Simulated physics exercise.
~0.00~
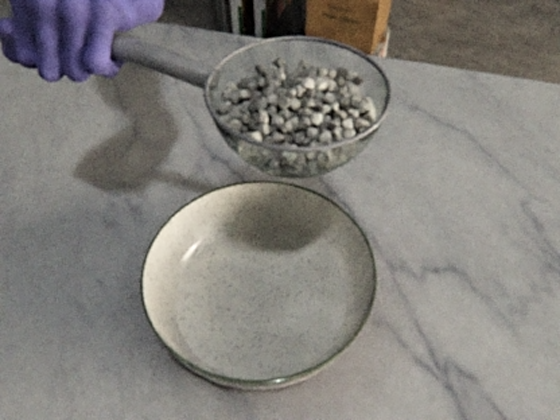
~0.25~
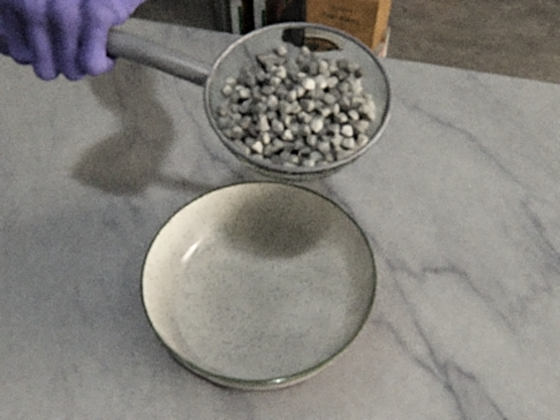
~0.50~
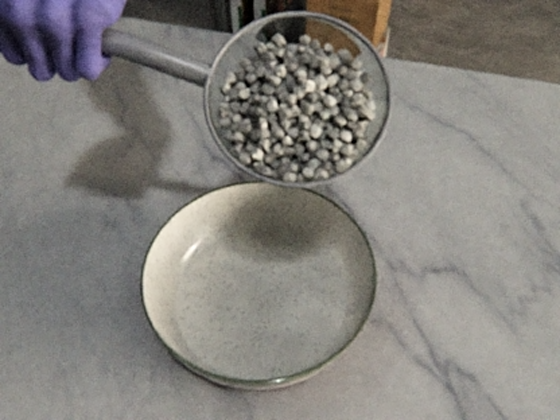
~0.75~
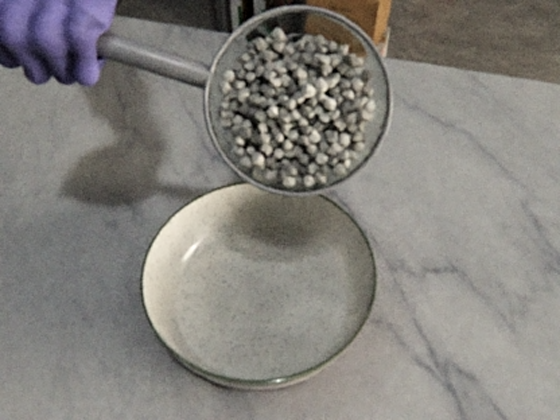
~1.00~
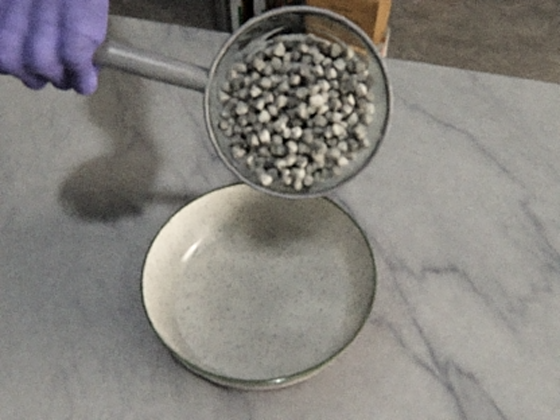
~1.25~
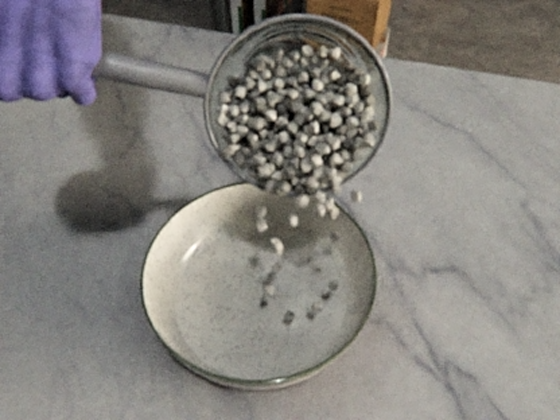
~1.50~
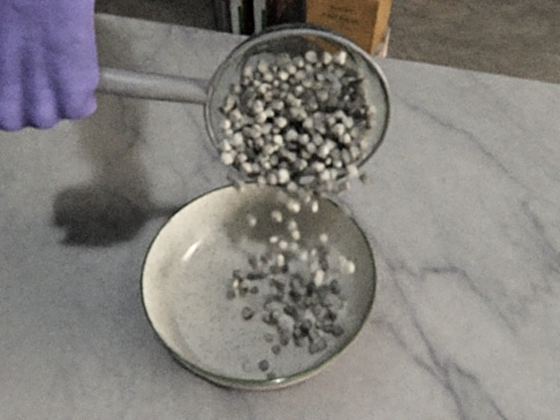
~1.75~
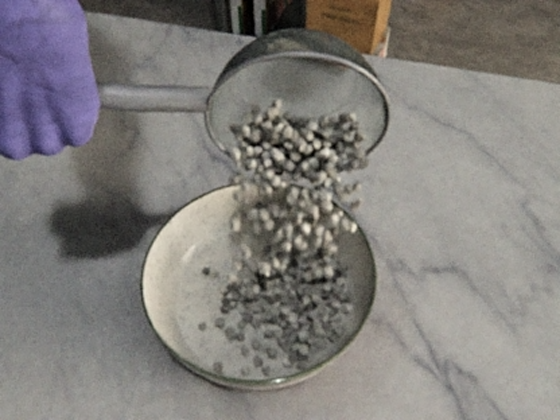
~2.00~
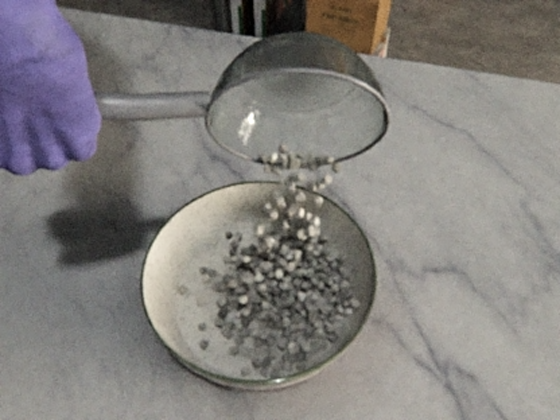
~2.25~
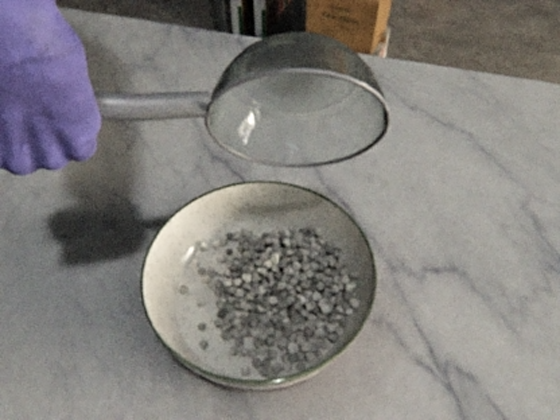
A purple-gloved hand at the upper left holds a grey ladle full of small grey and whitish bits over a shallow, speckled cream pan with a dark rim. The pan sits on a grey marble countertop, seen from above at an angle, with an orange-brown box behind. The hand steadily tips the ladle towards the viewer, and at first the bits stay inside. Then a few spill over the lower lip, and soon a thick stream pours into the pan. The last bits drop out, leaving the overturned ladle empty above a loose grey pile, while the pan stays still.
